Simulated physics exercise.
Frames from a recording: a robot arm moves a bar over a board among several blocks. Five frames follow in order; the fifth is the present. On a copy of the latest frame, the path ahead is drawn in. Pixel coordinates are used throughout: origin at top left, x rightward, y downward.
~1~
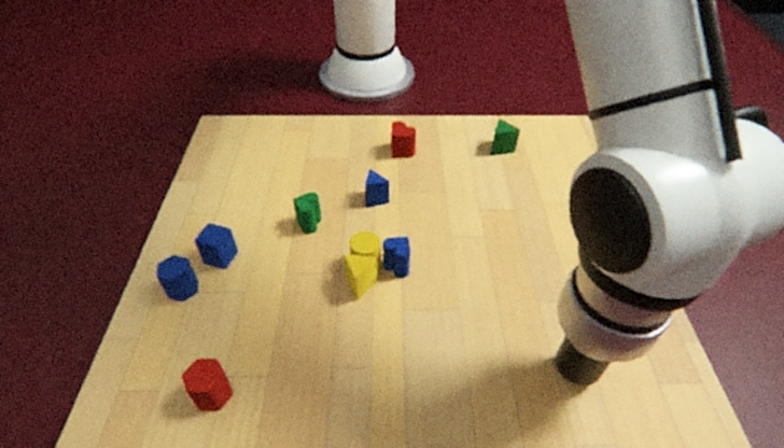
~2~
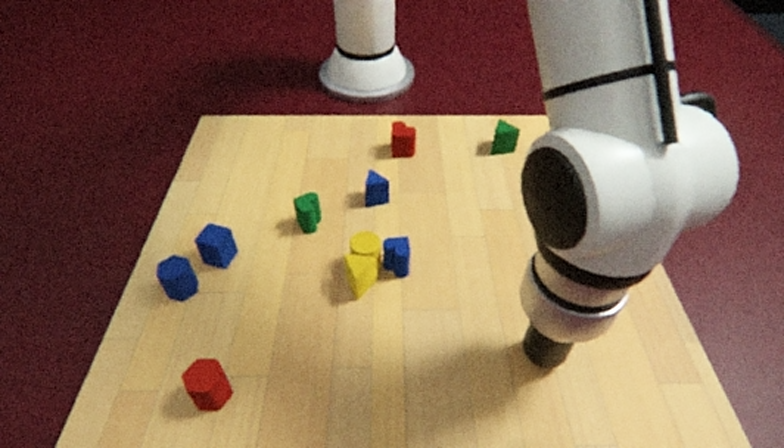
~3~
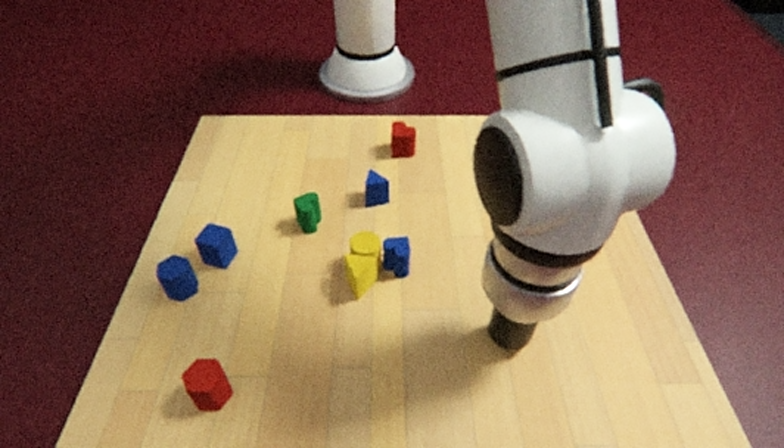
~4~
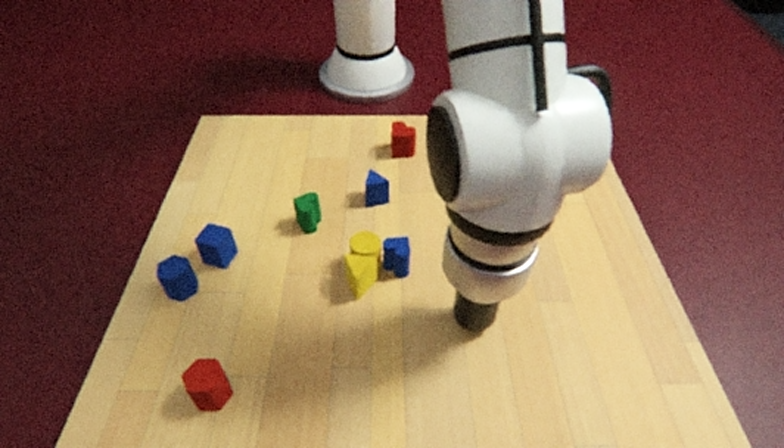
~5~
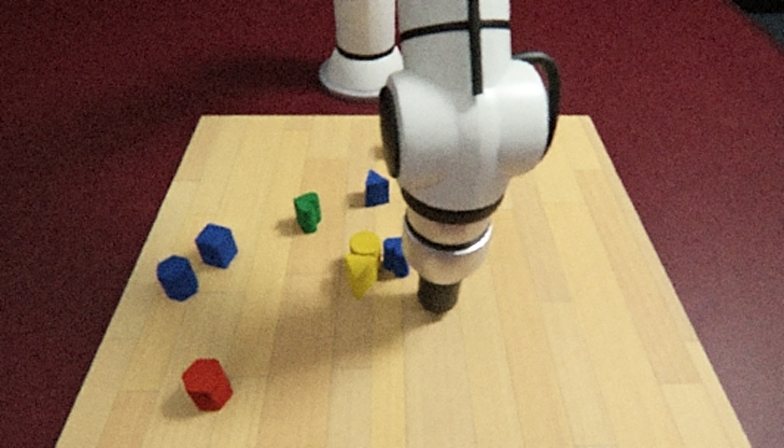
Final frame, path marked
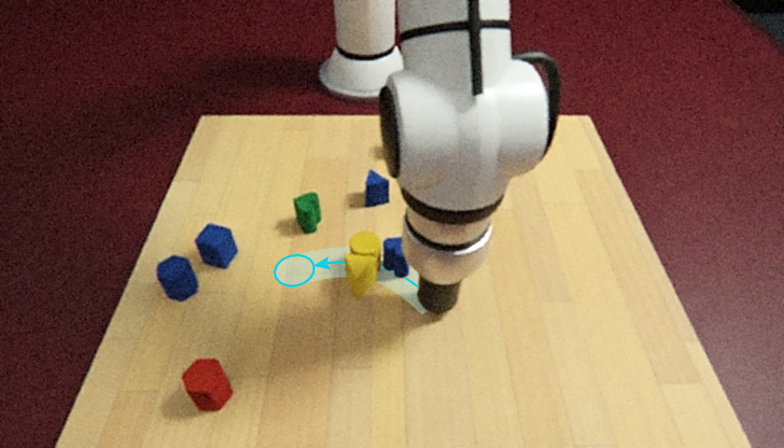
A robot arm glides steadily left and slightly toward the back over a wooden board, its dark tip nearing a blue block beside two yellow pieces, while the scattered red, green, blue and yellow blocks stay still.
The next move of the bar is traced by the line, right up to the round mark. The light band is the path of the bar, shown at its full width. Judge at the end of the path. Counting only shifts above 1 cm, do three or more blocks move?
I'd say yes.
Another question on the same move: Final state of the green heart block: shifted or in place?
At the end of the path, the green heart block remains in its old spot.
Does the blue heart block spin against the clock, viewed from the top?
My answer is no.
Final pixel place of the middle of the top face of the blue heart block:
Its top middle is near (372, 218).
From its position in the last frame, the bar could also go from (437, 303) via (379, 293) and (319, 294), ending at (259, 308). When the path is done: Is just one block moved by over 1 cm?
Yes - that is the case.
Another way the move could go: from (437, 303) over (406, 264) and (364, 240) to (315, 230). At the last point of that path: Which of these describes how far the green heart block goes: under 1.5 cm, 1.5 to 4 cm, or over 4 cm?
Of the three bands, it's 1.5 to 4 cm.
The line goes from (437, 303) via (396, 273) and (347, 262), ending at (295, 270).
What follows on the original path. One third of the way, bar at (396, 266); yellow circle at (361, 241); blue heart block at (383, 226), turned 40° clockwise.
Two thirds of the way, bar at (345, 255); yellow triangular piece at (336, 262), turned 115° anticlockwise; yellow circle at (312, 229); blue heart block at (372, 218), turned 105° clockwise.
At the end, bar at (293, 264); green heart block unmoved; yellow triangular piece at (332, 264), turned 135° anticlockwise; yellow circle at (277, 224); blue heart block at (372, 218), turned 105° clockwise.
